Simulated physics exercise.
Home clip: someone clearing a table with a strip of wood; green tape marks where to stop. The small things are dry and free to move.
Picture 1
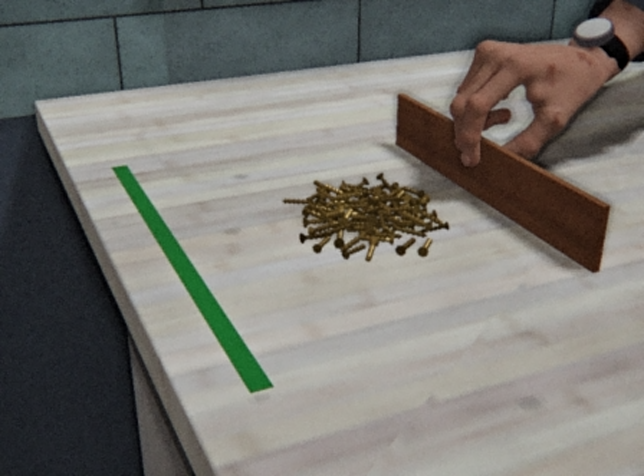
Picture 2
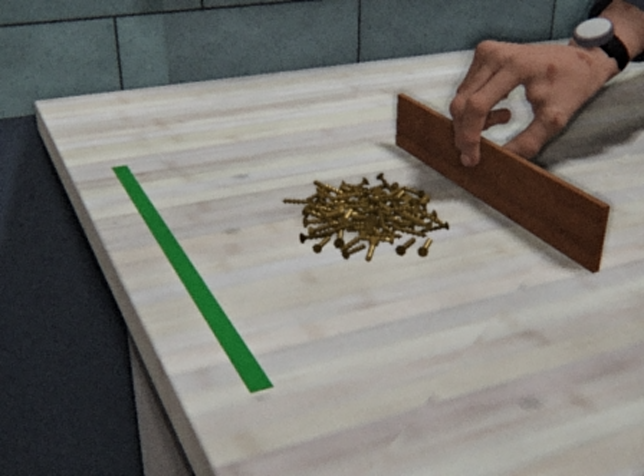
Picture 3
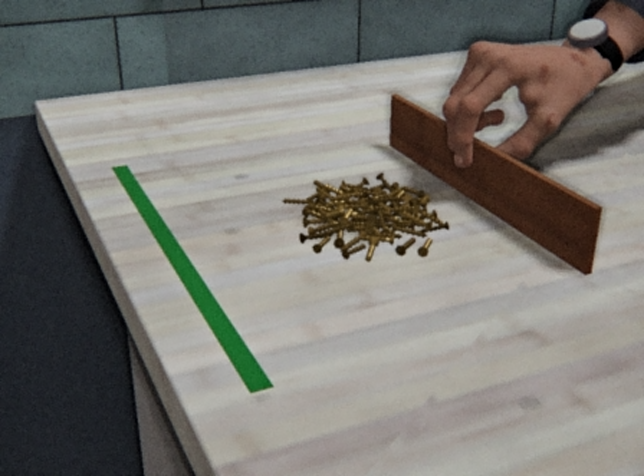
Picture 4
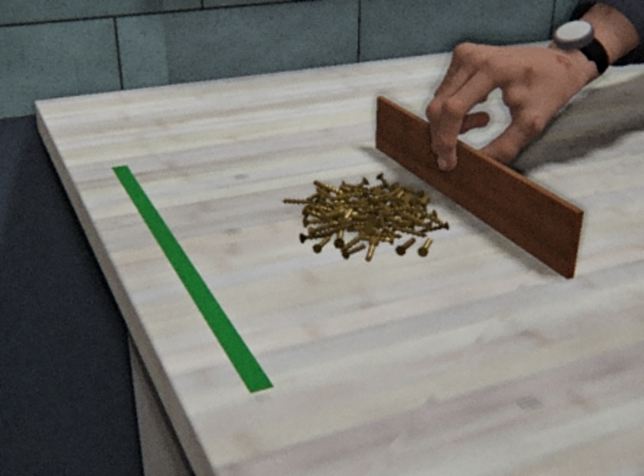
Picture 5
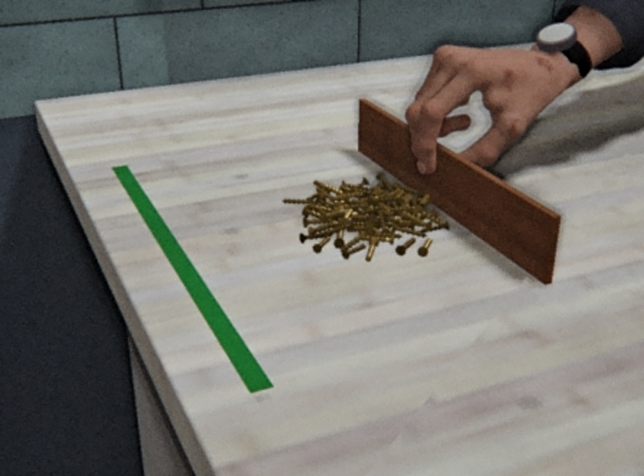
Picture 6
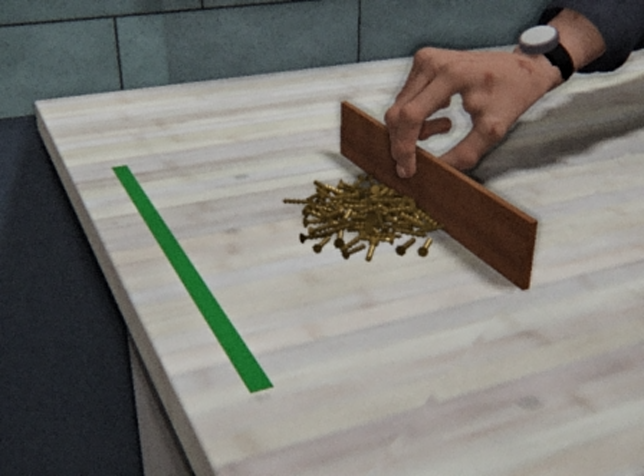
A hand held a strip of wood upright on a pale tabletop, then slid it left toward the green tape, reaching a heap of brass screws and nudging a few along its near side.
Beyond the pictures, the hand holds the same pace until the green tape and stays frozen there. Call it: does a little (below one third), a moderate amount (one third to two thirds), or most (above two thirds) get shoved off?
A moderate amount, one third to two thirds.
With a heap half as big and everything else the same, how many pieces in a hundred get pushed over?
About 40 in a hundred.
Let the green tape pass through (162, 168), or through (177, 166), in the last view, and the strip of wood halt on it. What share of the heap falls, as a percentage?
The shares are 10 and 0 percent, in that order.
Soon after the last picture, strip of wood still moving, near (294, 172); heap all on the table, its front near (217, 261).
A little later, strip of wood stopped at the green tape; heap about a third over the edge.
Later still, strip of wood stopped at the green tape; heap about half over the edge.
At rest, strip of wood stopped at the green tape; heap about half over the edge.
